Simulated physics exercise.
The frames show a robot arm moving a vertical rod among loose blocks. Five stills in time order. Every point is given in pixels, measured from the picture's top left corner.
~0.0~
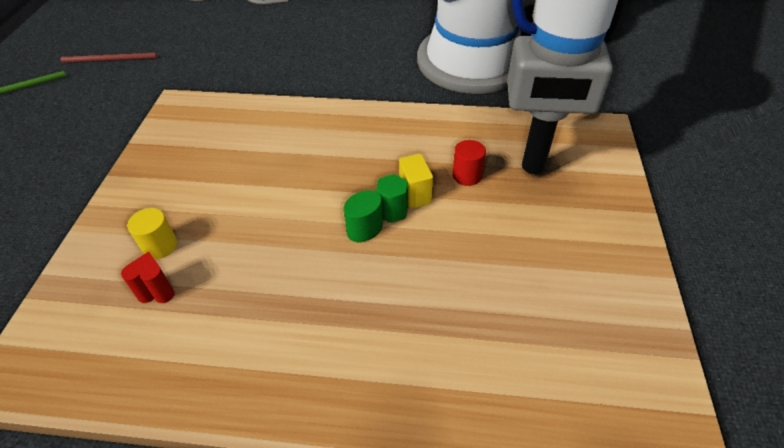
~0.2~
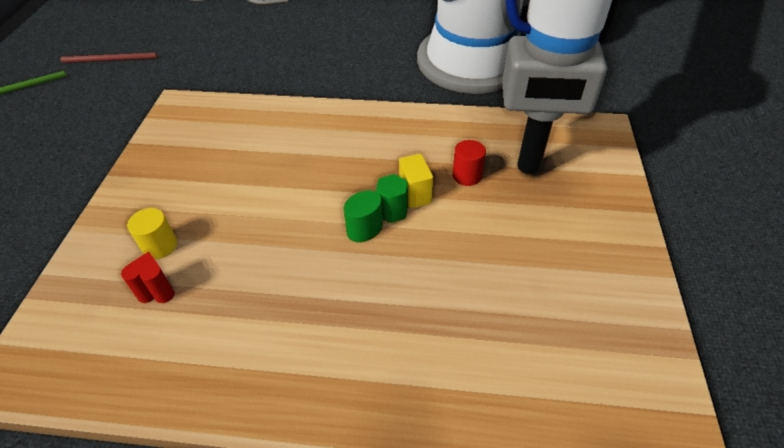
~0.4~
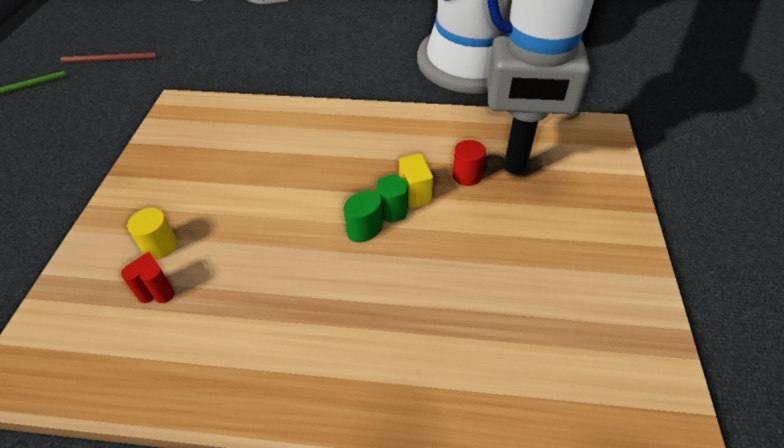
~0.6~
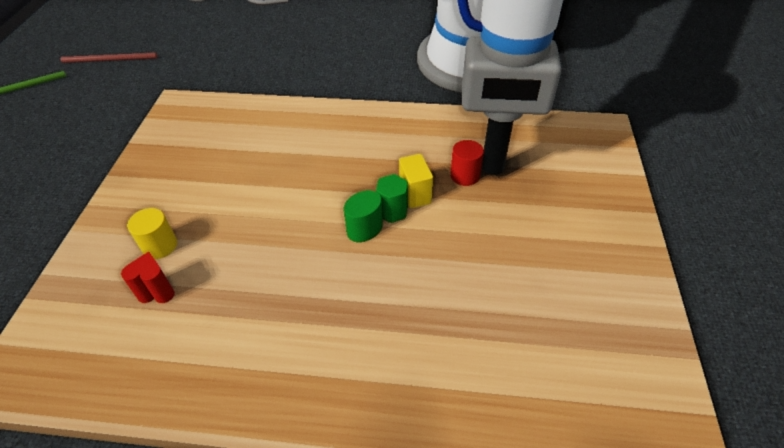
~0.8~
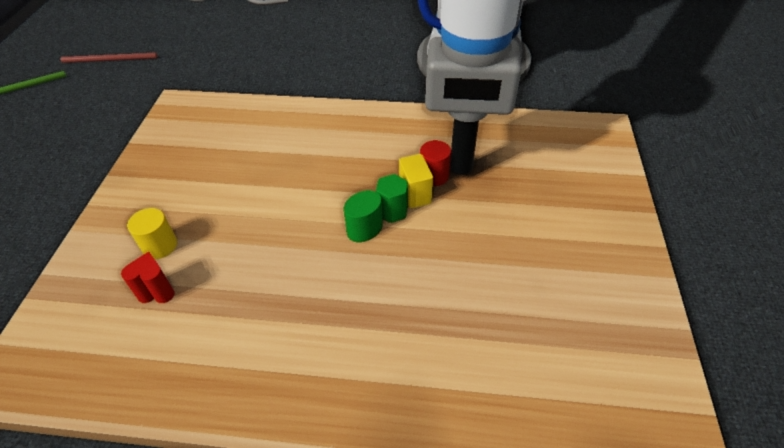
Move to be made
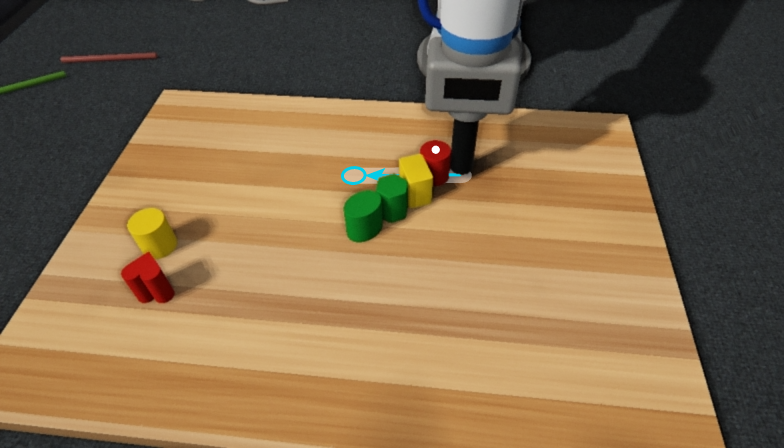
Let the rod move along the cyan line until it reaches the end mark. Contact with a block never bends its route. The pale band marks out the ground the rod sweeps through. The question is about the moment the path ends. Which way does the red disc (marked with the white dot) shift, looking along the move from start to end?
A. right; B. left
That would be A.
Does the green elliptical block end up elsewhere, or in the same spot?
Left where it is.
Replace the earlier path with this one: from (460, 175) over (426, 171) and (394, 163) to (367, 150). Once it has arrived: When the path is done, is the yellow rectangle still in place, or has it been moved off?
It gets moved.
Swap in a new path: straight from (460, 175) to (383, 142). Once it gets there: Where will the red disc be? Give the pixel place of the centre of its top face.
Close to (402, 145).
Path on the board, in a line from (460, 175) to (354, 175); the dot is on the red disc.
What follows on the original path. One third of the way, rod at (424, 168); yellow rectangle at (405, 168), turned 55° anticlockwise; red disc at (398, 146).
Two thirds of the way, rod at (389, 168); yellow rectangle at (404, 168), turned 65° anticlockwise; red disc at (364, 142).
At the end, rod at (353, 168); green elliptical block in place; green hexagon in place; yellow rectangle at (404, 168), turned 65° anticlockwise; red disc at (335, 136).
